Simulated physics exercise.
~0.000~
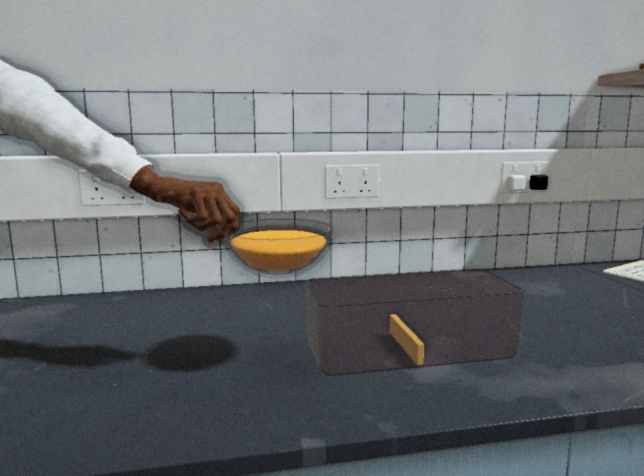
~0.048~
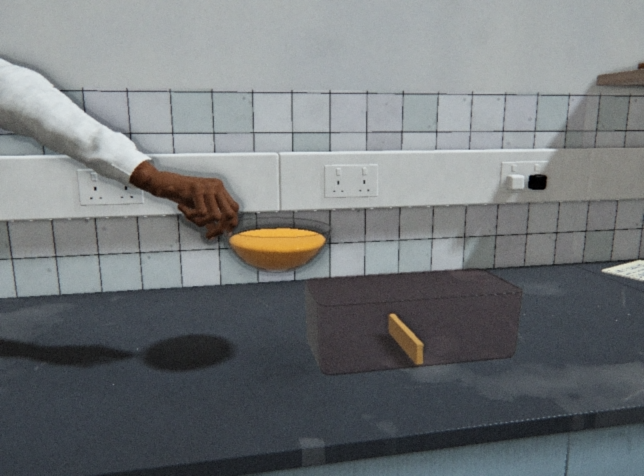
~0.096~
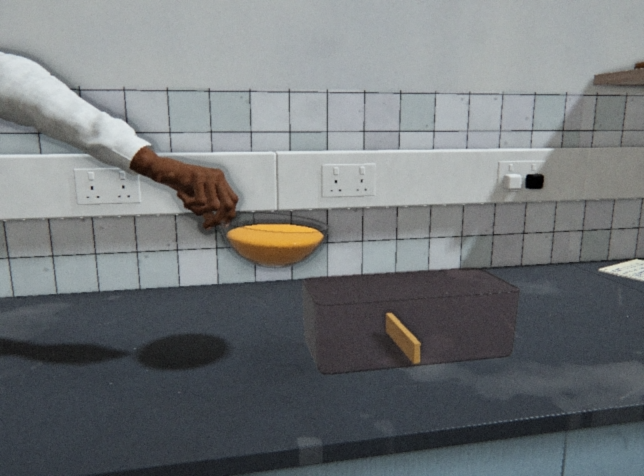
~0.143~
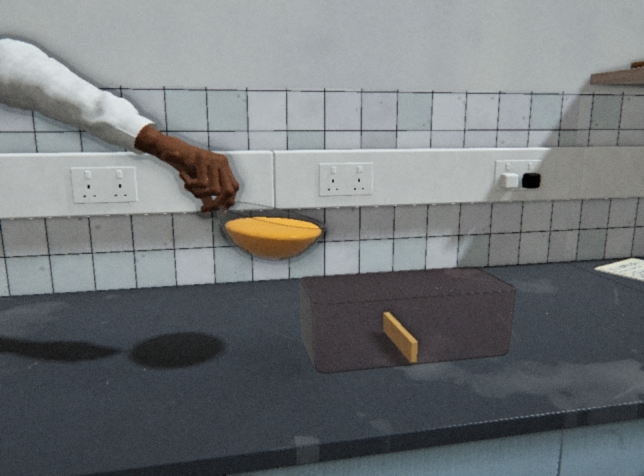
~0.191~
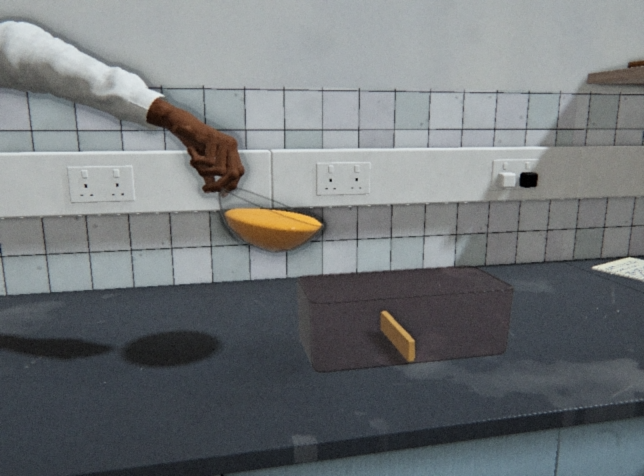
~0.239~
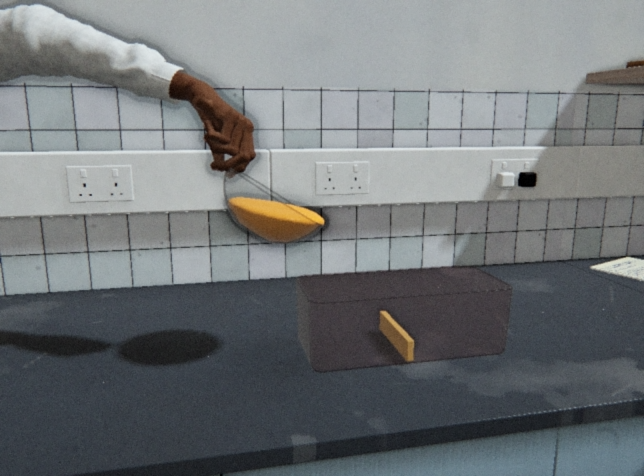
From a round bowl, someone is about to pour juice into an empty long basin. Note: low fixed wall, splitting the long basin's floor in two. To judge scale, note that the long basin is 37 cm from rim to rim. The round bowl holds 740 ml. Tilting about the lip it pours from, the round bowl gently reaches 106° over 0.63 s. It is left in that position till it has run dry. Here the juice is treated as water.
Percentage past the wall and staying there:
31 percent.
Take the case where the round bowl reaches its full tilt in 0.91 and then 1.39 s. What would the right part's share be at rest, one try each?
First 25, then 10 per cent.
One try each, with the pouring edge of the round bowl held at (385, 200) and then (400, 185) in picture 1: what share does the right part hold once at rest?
The first try gives around 65 percent, the second around 65 percent.
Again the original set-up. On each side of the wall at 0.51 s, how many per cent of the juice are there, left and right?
Left side near 16, right side near 0.
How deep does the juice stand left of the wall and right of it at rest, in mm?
Left part about 20 mm deep, right part about 8 mm deep.
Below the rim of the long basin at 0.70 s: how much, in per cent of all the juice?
The share is close to 98 percent.
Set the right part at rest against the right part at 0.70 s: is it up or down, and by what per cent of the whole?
It ends up lower by roughly 3.
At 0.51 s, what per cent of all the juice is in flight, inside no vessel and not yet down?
Roughly 70 percent.
Then, 0.51 s in, the tilt is 96° and 13 per cent is still to pour, 17 is left of the wall and 0 right of it.
Then, 0.70 s in, the tilt is 106° and 0 per cent is still to pour, 65 is left of the wall and 34 right of it.
Then, 0.91 s in, the tilt is 106° and 0 per cent is still to pour, 65 is left of the wall and 28 right of it.
Then, 1.13 s in, the tilt is 106° and 0 per cent is still to pour, 67 is left of the wall and 30 right of it.
Finally, 67 per cent lies left of the wall, 31 right of it and 3 outside.
